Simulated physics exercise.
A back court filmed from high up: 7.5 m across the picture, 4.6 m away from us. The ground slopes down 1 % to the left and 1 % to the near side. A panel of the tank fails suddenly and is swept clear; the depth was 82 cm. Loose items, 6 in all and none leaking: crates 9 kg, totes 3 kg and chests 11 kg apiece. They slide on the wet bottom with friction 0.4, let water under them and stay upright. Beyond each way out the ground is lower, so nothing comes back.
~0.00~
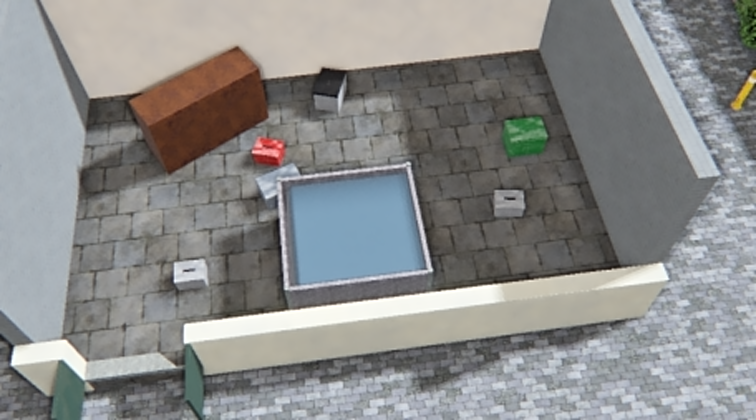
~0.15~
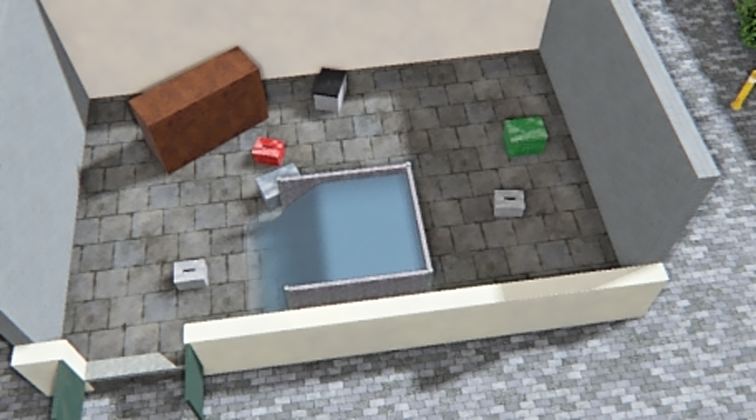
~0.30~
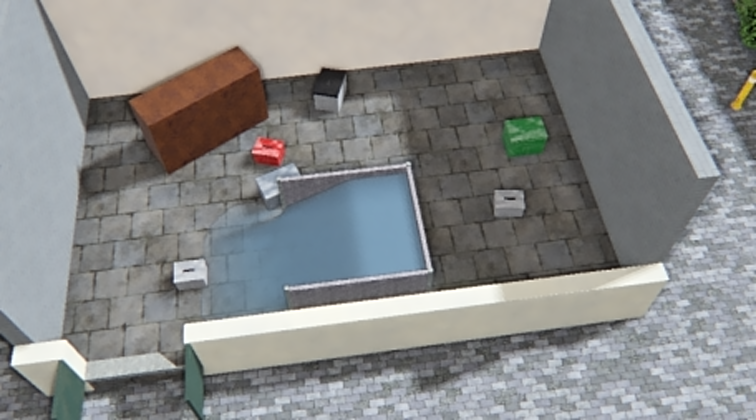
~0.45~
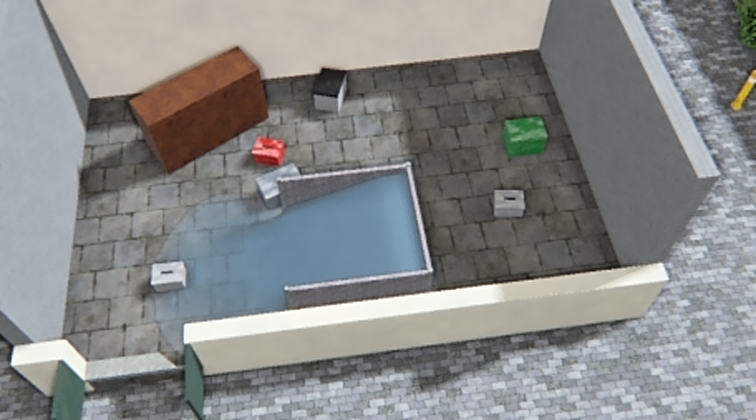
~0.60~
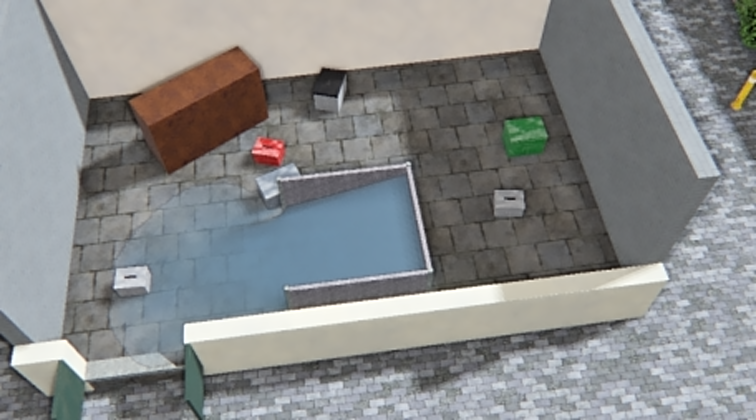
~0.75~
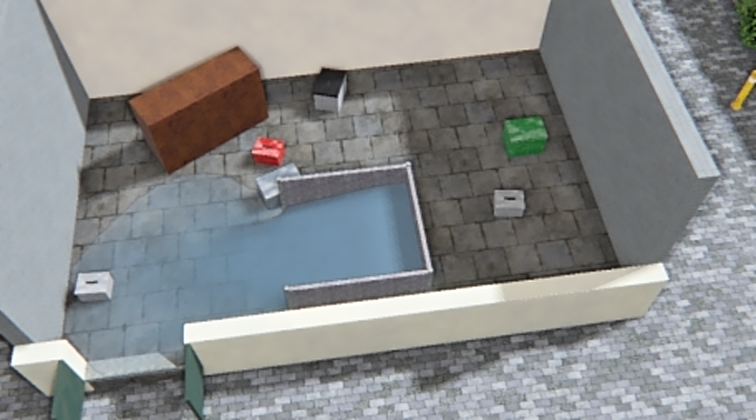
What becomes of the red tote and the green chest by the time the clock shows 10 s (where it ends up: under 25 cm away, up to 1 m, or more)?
Red tote gets carried off; green chest stays put.
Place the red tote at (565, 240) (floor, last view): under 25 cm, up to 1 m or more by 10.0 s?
It is nudged along.
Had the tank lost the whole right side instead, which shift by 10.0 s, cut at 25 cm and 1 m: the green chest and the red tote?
Then the green chest gets carried off, the red tote ends far away.
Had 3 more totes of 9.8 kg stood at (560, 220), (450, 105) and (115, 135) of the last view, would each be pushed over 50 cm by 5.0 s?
In that order: Short of it, under, over.
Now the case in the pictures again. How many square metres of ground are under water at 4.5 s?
Roughly 21 m2.
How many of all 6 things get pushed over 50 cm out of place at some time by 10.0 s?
I count 5.
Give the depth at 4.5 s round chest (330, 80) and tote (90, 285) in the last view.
About 3 and 12 cm.
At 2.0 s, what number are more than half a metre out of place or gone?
I count 1.
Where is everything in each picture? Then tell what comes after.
The first picture shows the red tote at (268, 147), on the bottom; the green chest at (526, 128) rests on the ground; 2.6 m2 under water; 0 of 6 have shifted.
The second picture shows the red tote at (268, 147) rests on the ground; the green chest at (526, 128) rests on the ground; water covers 3.7 m2; 0 of 6 have shifted.
The third picture shows the red tote at (268, 147), on the bottom; the green chest at (526, 128) rests on the ground; water covers 4.9 m2; 0 of 6 have shifted.
The fourth picture shows the red tote at (268, 147), on the bottom; the green chest at (526, 128) rests on the ground; water covers 6.3 m2; 1 of 6 have shifted.
The fifth picture shows the red tote at (268, 147), on the bottom; the green chest at (526, 128), on the bottom; water covers 8.0 m2; 1 of 6 have shifted.
The sixth picture shows the red tote at (268, 147) rests on the ground; the green chest at (526, 128) rests on the ground; 9.8 m2 under water; 1 of 6 have shifted.
After 2.0 s the red tote is near (268, 147), 0.0 m from its start, aground; the green chest is near (526, 128), 0.0 m from its start, aground; 0 of 6 are out; 1 afloat.
After 4.5 s the red tote is near (310, 137), 0.6 m from its start, afloat; the green chest is near (526, 128), 0.0 m from its start, aground; 0 of 6 are out; 2 afloat.
After 7.0 s the red tote is near (389, 166), 1.9 m from its start, afloat; the green chest is near (526, 128), 0.0 m from its start, aground; 0 of 6 are out; 2 afloat.
After 10.0 s the red tote is near (457, 173), 2.8 m from its start, aground; the green chest is near (527, 132), 0.1 m from its start, aground; 0 of 6 are out; 2 afloat.
